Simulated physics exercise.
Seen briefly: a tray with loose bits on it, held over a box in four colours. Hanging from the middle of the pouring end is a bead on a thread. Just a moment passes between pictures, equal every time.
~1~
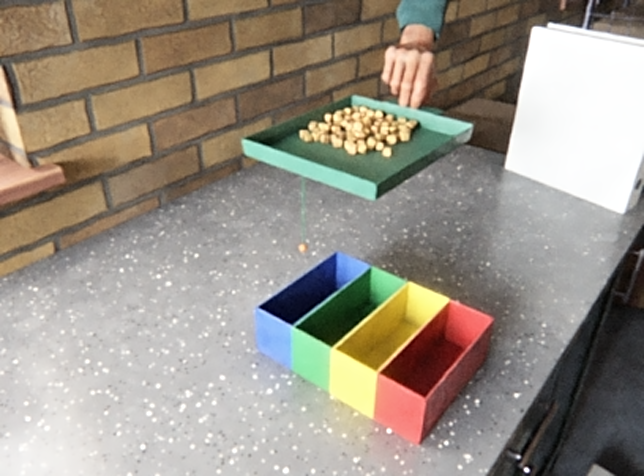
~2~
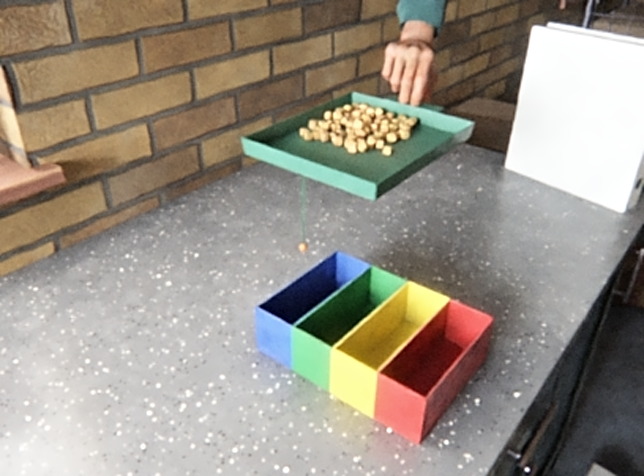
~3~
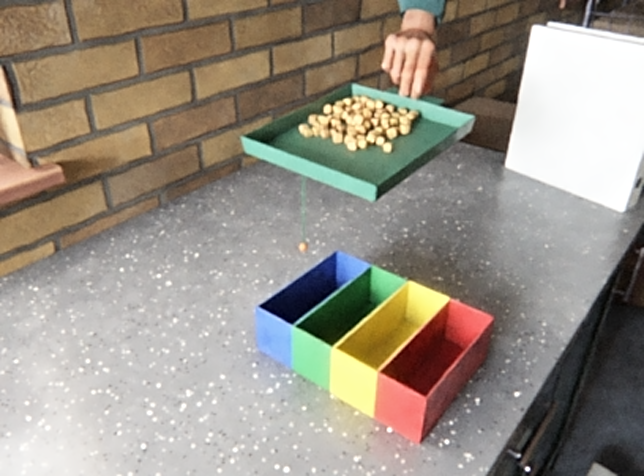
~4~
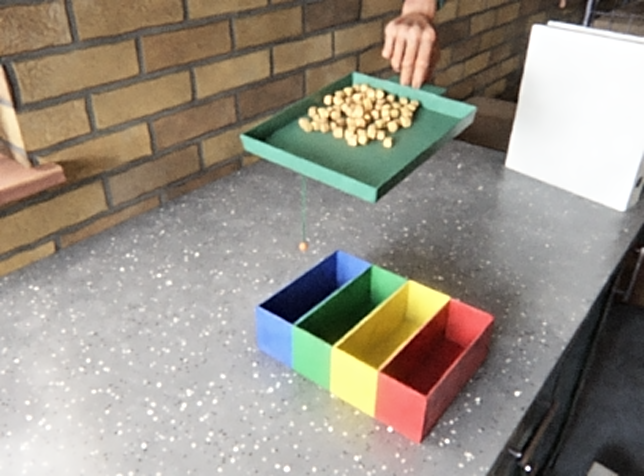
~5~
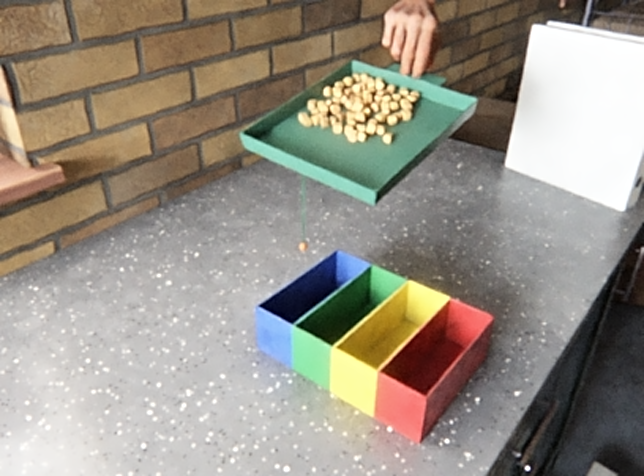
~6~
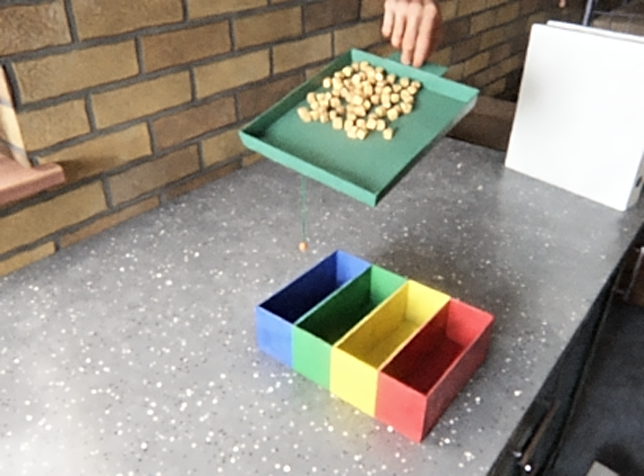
Green tray of small wooden cubes being tilted gradually by a hand raising its far side above a four-coloured box.
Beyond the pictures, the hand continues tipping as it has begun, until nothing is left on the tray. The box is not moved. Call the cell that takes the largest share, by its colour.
Most goes to the green cell.
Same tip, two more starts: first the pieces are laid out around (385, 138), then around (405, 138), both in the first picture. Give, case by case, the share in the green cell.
About 60 % and 60 %.
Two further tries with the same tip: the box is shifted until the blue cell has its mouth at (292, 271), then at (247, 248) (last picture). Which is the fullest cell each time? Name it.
That green cell first, the cell in red second.
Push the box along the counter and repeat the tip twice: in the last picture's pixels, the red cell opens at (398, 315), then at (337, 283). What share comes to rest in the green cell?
You'd end up with around 30 per cent and then around 0 per cent.
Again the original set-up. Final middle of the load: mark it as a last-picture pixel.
Somewhere around (342, 333) in the final view.
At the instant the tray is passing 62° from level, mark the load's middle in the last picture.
I'd put the middle of the pieces at roughly (345, 175).
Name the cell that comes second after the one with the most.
Next in line is blue.
Soon after the last picture, tray tipped steeply; most on the tray; a small part falling or outside the box.
A little later, tray tipped past a quarter turn; about half on the tray; about a third in the green cell; a small part in the blue cell; a stray few in the yellow cell; a small part falling or outside the box.
Later still, tray tipped past a quarter turn; about two thirds in the green cell; about a quarter in the blue cell; a stray few in the yellow cell; a small part falling or outside the box.
At rest, tray tipped past a quarter turn; about two thirds in the green cell; about a quarter in the blue cell; a stray few in the yellow cell; none in the red cell; a small part outside the box.
